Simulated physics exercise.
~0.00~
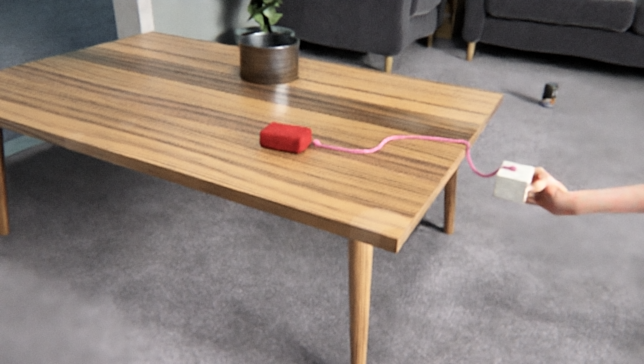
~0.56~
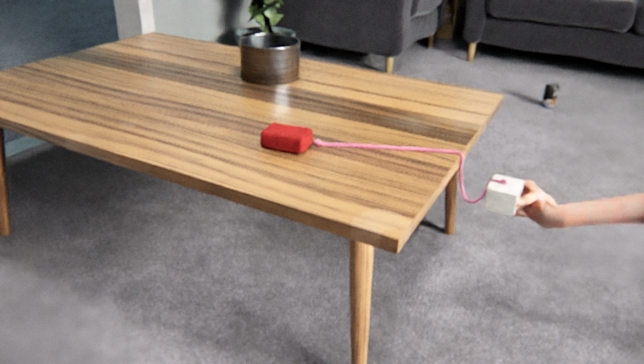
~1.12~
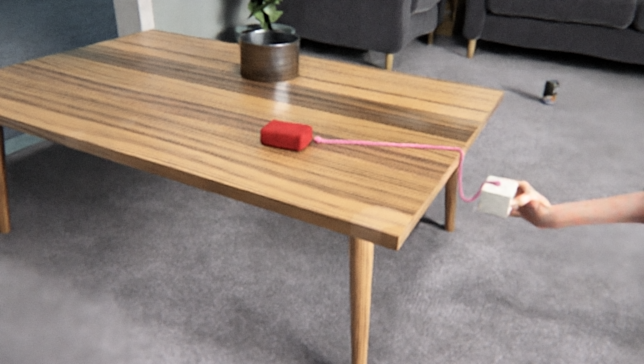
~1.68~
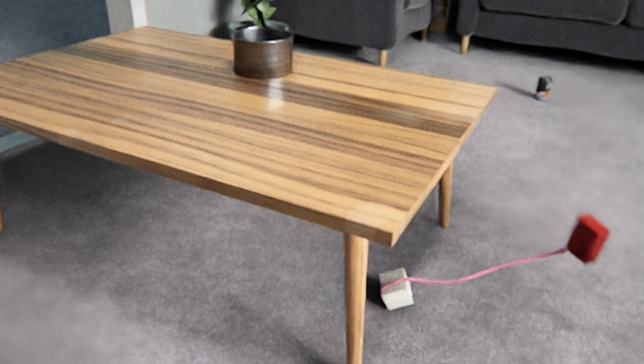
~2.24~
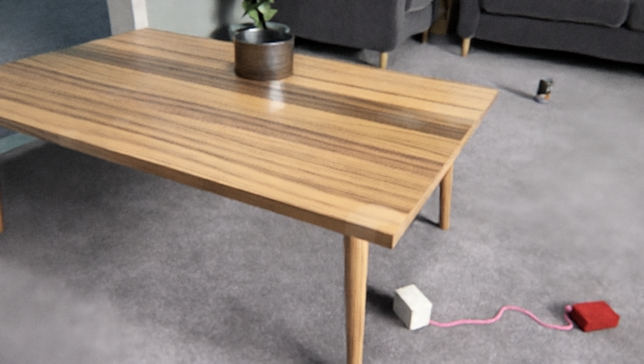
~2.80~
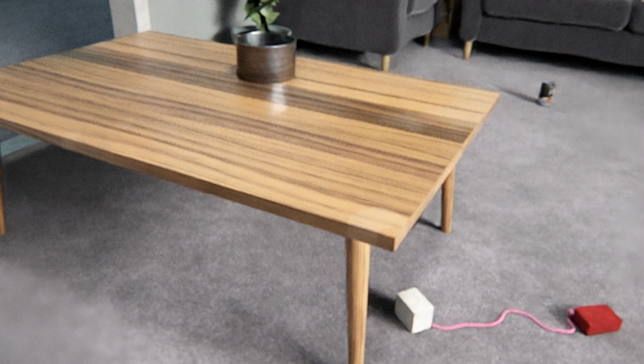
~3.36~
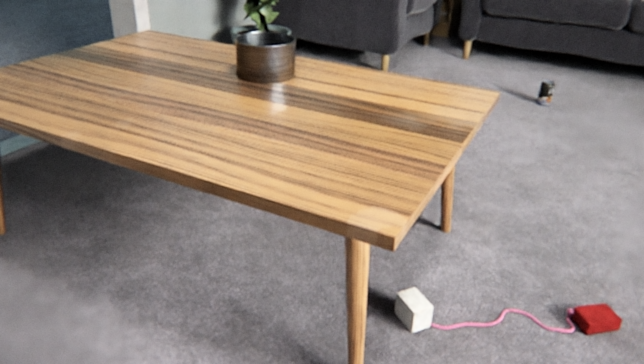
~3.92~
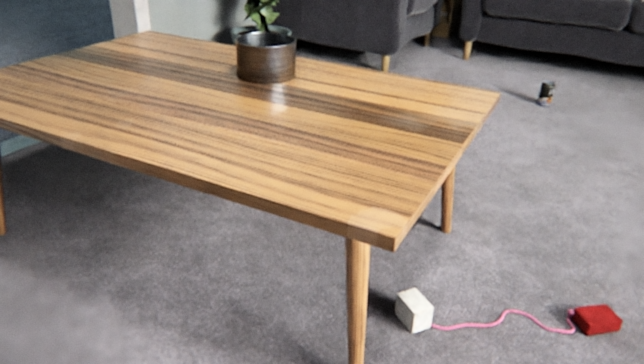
A red sponge-like block lies on a striped wooden table, joined by a pink shoelace to a white block that a hand holds past the right edge. The slightly swaying view looks down at the table from one corner, with a potted plant near the back, grey carpet below and dark sofas behind. The hand lowers the white block a little, lets go and draws back. The white block drops to the floor, and the red one is pulled off the table after it, tumbling down. Both come to rest on the carpet, white left and red right, still joined, while the pot stays put.
